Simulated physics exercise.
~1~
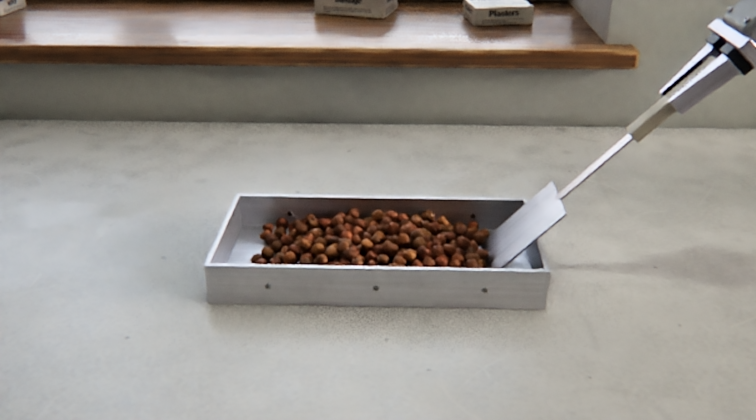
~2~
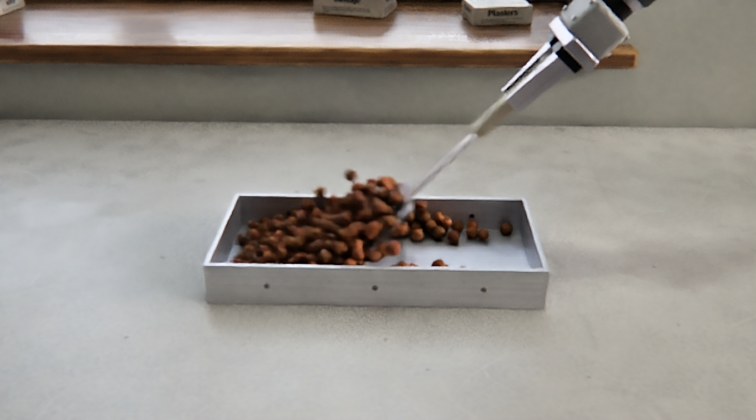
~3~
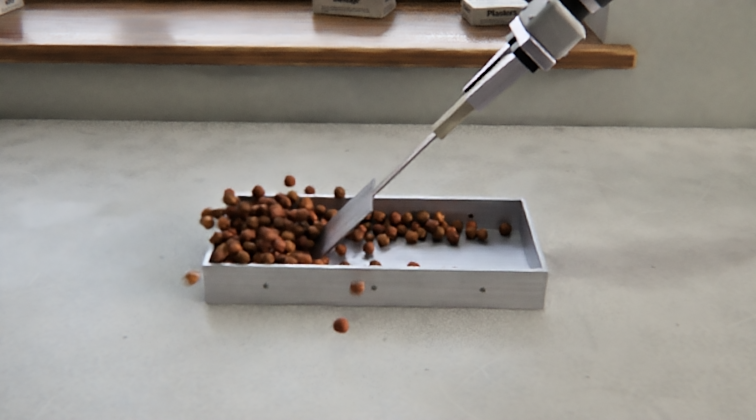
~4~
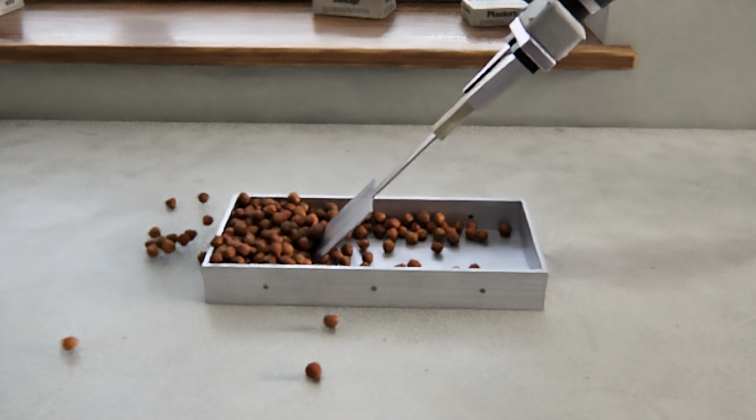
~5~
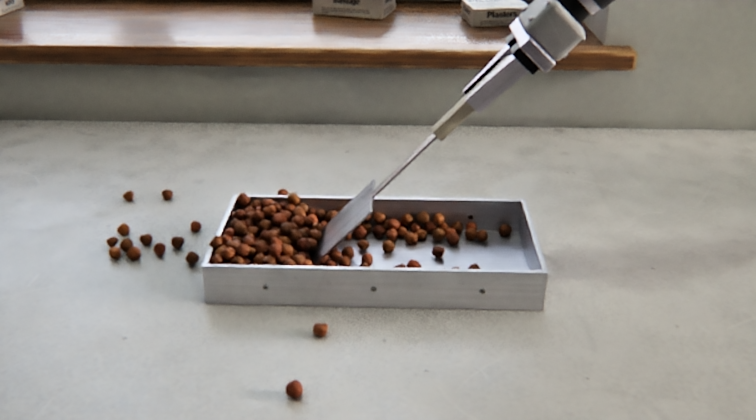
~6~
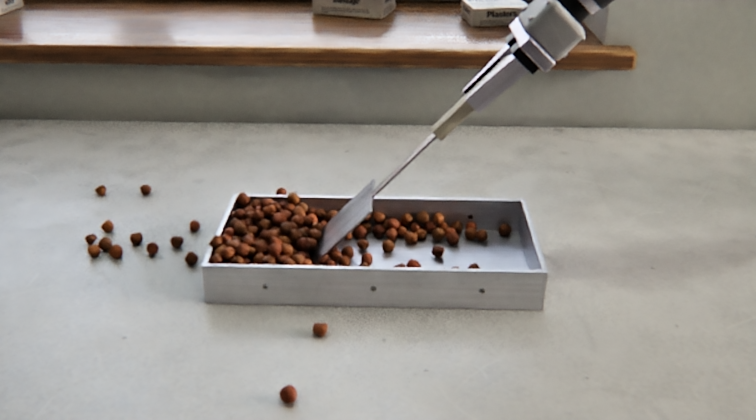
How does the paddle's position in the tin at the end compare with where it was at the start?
At the start the paddle was at the right end of the tin, and by the end it was farther left, resting among the hazelnuts a little left of the tin's middle.
A paddle held by a robot arm swept left through a metal tin of hazelnuts, piling them toward the left end, then stopped; a few spilled over the sides and rolled across the grey table before settling, while most stayed in the tin.
